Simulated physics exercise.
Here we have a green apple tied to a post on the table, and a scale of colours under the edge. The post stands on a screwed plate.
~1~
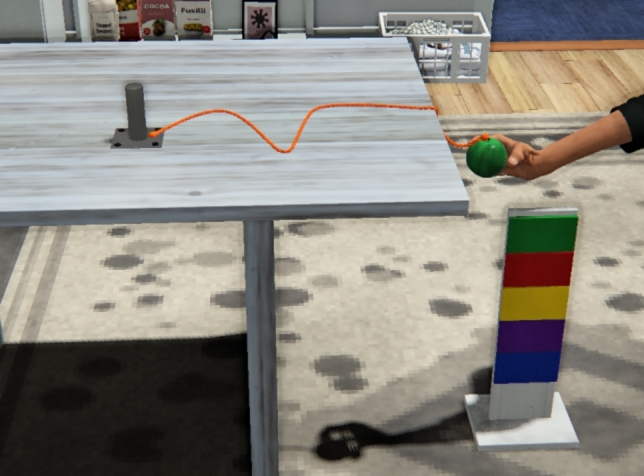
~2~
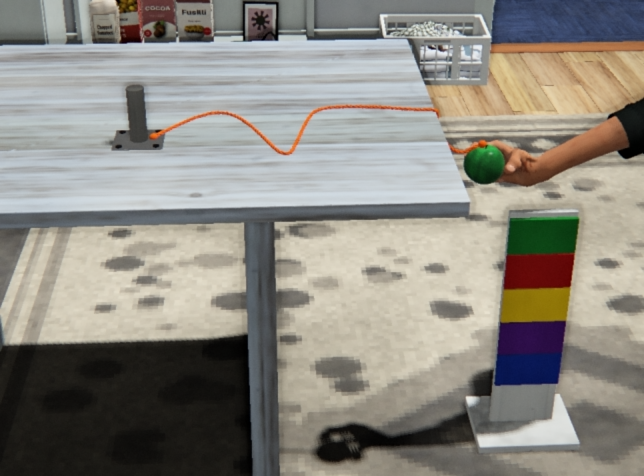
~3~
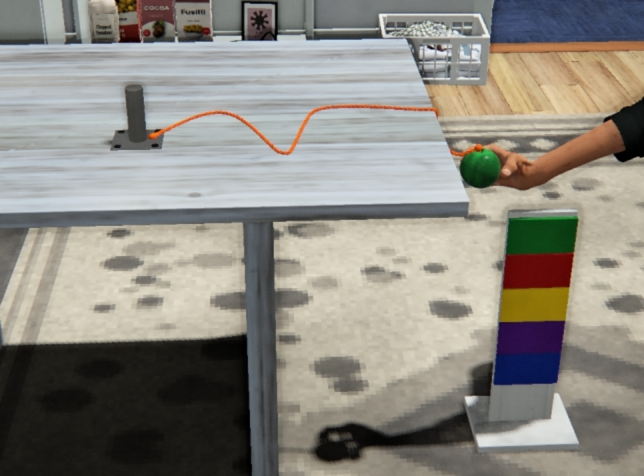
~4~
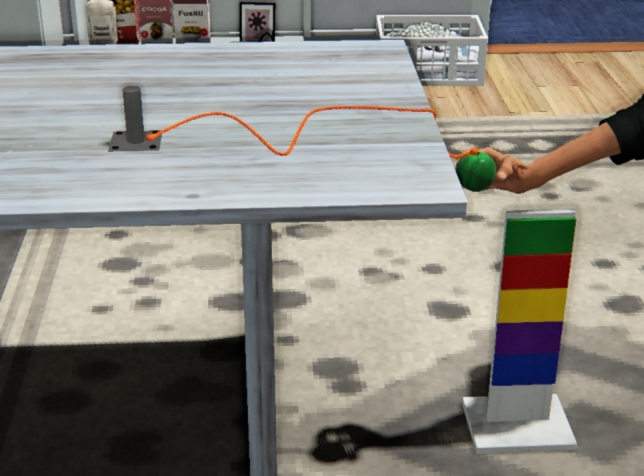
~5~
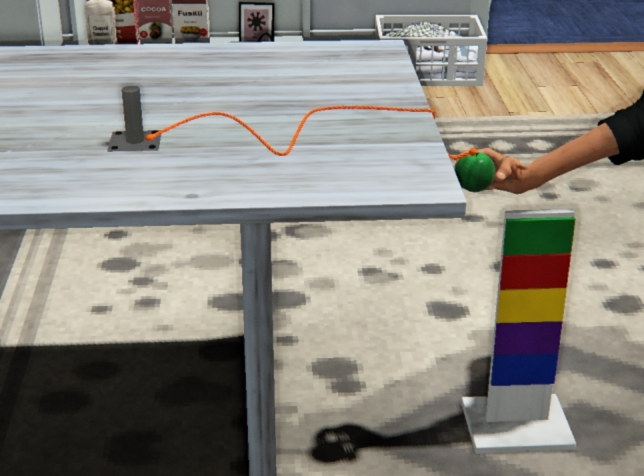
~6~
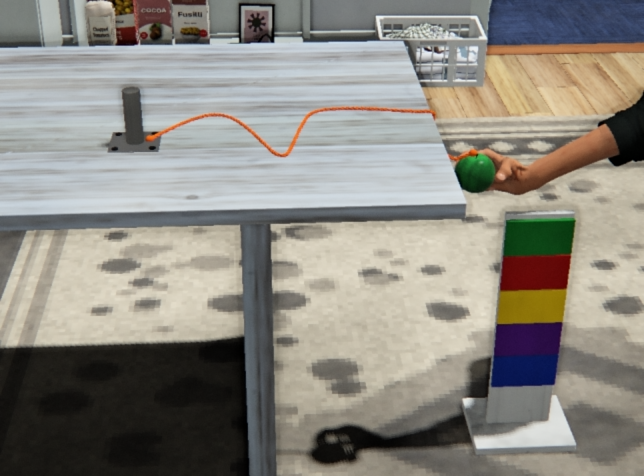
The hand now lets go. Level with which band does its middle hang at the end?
At purple.
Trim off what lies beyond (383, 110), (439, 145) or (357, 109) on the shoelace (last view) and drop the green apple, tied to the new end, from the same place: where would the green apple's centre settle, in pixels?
The places are (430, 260), (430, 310) and (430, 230).
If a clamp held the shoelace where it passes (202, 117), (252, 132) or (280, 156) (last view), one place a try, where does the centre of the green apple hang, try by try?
About (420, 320), (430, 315) and (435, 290).
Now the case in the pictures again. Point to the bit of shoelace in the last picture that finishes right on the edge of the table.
The one at (300, 129).
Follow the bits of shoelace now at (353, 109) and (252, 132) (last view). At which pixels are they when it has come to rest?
Near (432, 209) and (306, 131).
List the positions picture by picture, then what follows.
Green apple (487, 157); green (543, 236); red (539, 271); yellow (535, 304); purple (531, 337); blue (528, 369), in the first frame.
Green apple (484, 164); shoelace through (187, 121) (253, 128) (295, 145) (319, 110) (409, 109), in the second frame.
Green apple (480, 168), in the third frame.
Green apple (476, 171); shoelace through (184, 122) (250, 129) (292, 146) (316, 111) (406, 110), in the fourth frame.
Green apple (475, 172), in the fifth frame.
Green apple (475, 173); shoelace through (183, 123) (249, 130) (291, 147) (315, 112) (405, 111), in the sixth frame.
Soon after, apple near (412, 333); level with yellow.
After that, apple near (416, 351); level with purple.
In the end, apple near (420, 356); level with purple. Its centre hangs level with the purple band.
